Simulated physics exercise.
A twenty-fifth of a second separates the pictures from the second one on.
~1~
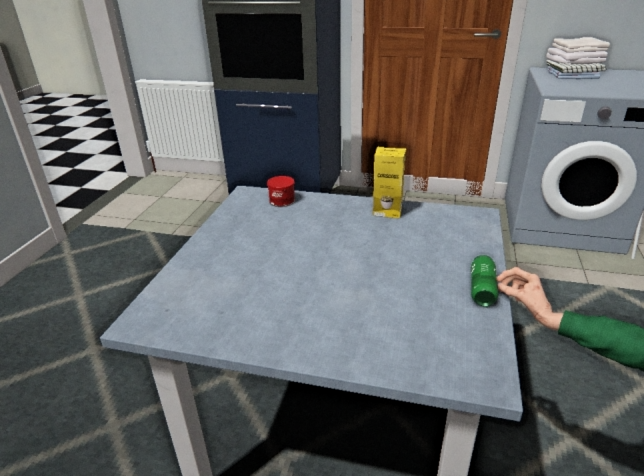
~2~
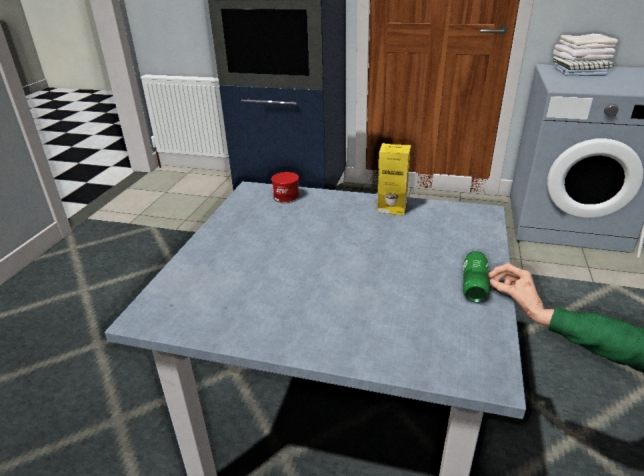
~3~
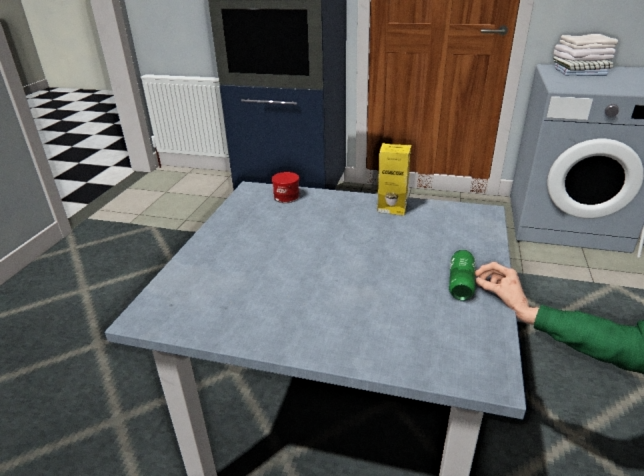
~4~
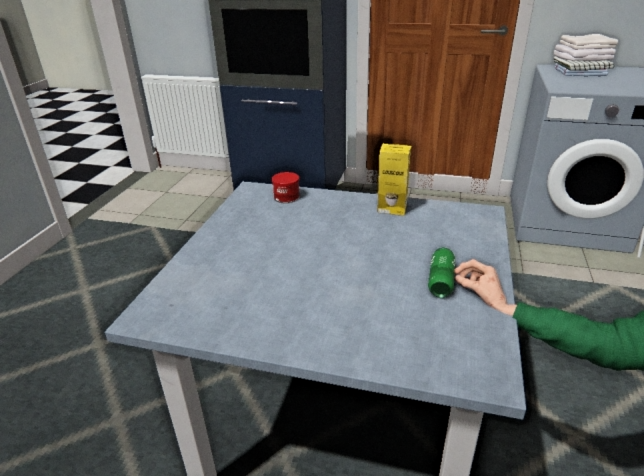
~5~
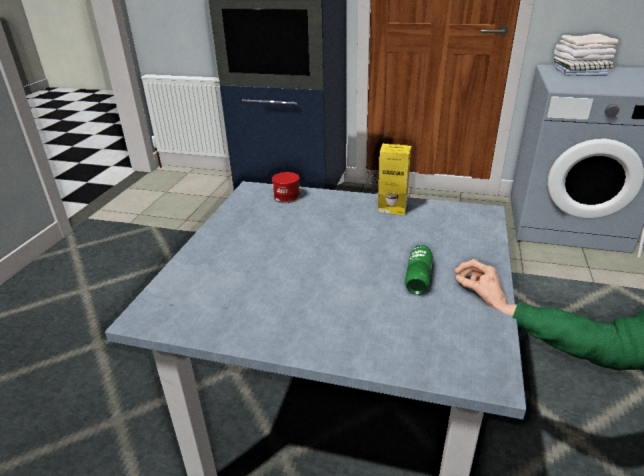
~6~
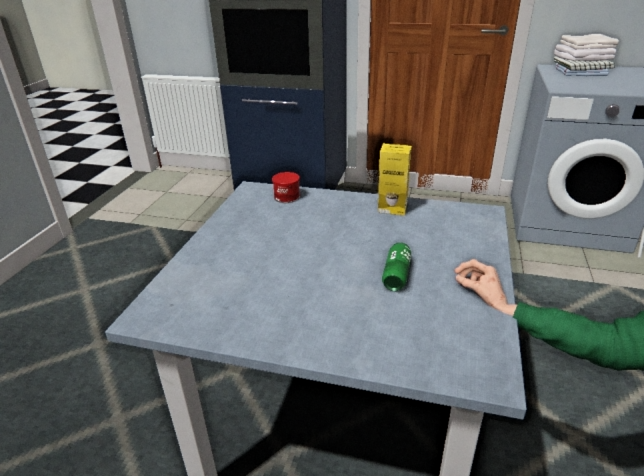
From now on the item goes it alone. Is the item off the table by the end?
Yes, it finishes off the table.
Then, 0.30 s past the last view, green can displaced well along near (248, 247).
Then, 0.70 s past the last view, green can now off the table.
Finally, off the table, green can.
